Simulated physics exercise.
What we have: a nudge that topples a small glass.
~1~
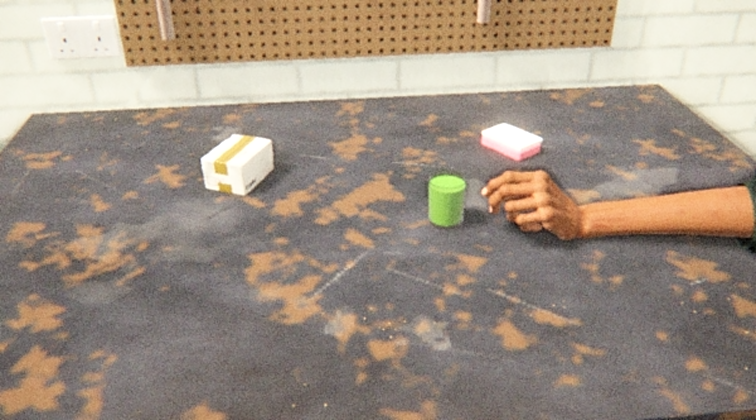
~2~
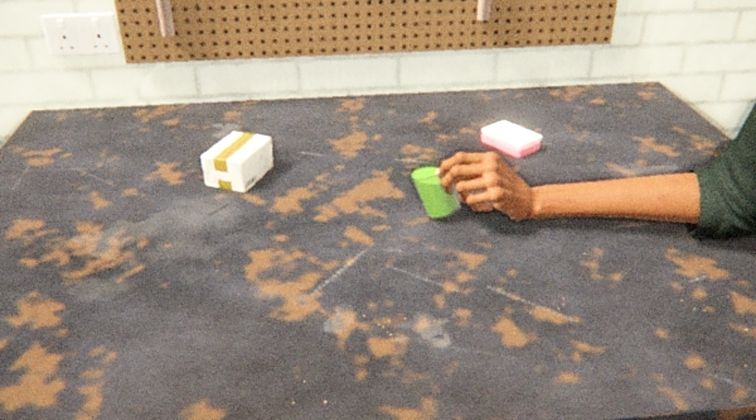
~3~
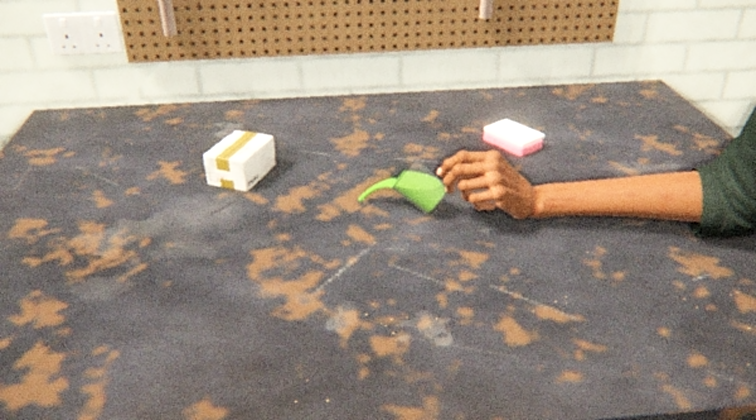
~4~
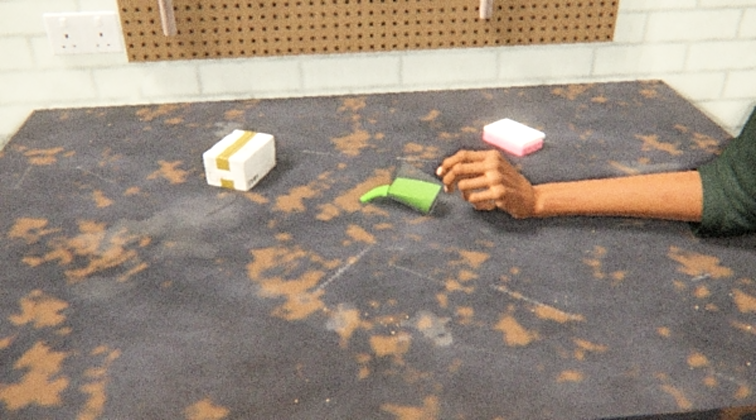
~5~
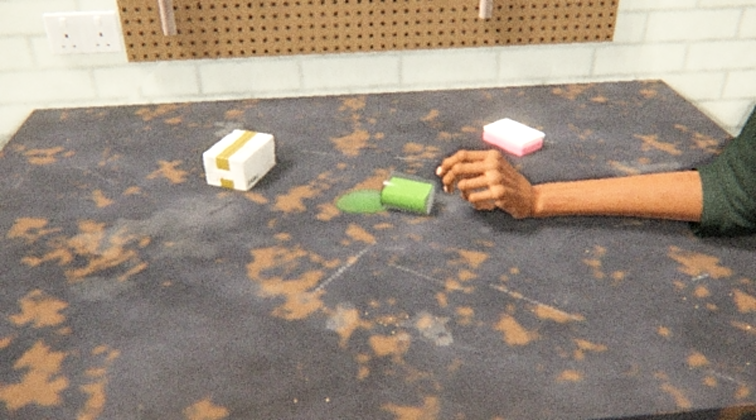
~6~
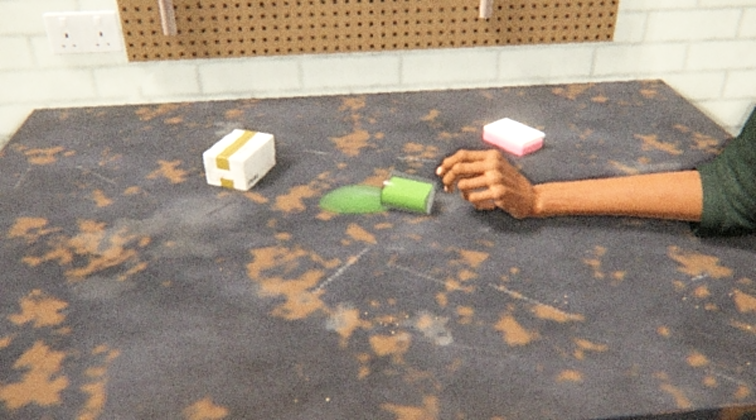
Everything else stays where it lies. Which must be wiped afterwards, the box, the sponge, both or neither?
As for the box, it ends up in the puddle; the sponge remains untouched.
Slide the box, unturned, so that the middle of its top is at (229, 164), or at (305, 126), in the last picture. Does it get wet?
At the first place it is reached, at the second it gets wet.
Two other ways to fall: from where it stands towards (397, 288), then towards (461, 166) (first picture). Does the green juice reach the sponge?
First it stays dry, then it is reached.
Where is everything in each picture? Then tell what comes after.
In the first frame, it stands upright; small glass (447, 198) nearly full; box (237, 149); sponge (512, 135).
The second frame shows fingers against its side; small glass (436, 189) tipped 20°.
In the third frame, it is falling; small glass (420, 187) tipped 55°; sponge (514, 131).
In the fourth frame, it is falling; small glass (414, 189) tipped 70°; box (239, 145).
In the fifth frame, it is down; small glass (407, 193) tipped 85°; a puddle starts at (366, 202).
In the sixth frame, it is down; small glass (407, 193) tipped 85°; a puddle starts at (360, 200); box (239, 144); sponge (514, 130).
A moment on, the puddle covers about as much as a plate; the box is reached; the sponge is untouched.
Further on, the puddle covers about as much as a tray; the box is reached; the sponge is untouched.
When it is over, the puddle covers about as much as a tray; the box is reached; the sponge is untouched.
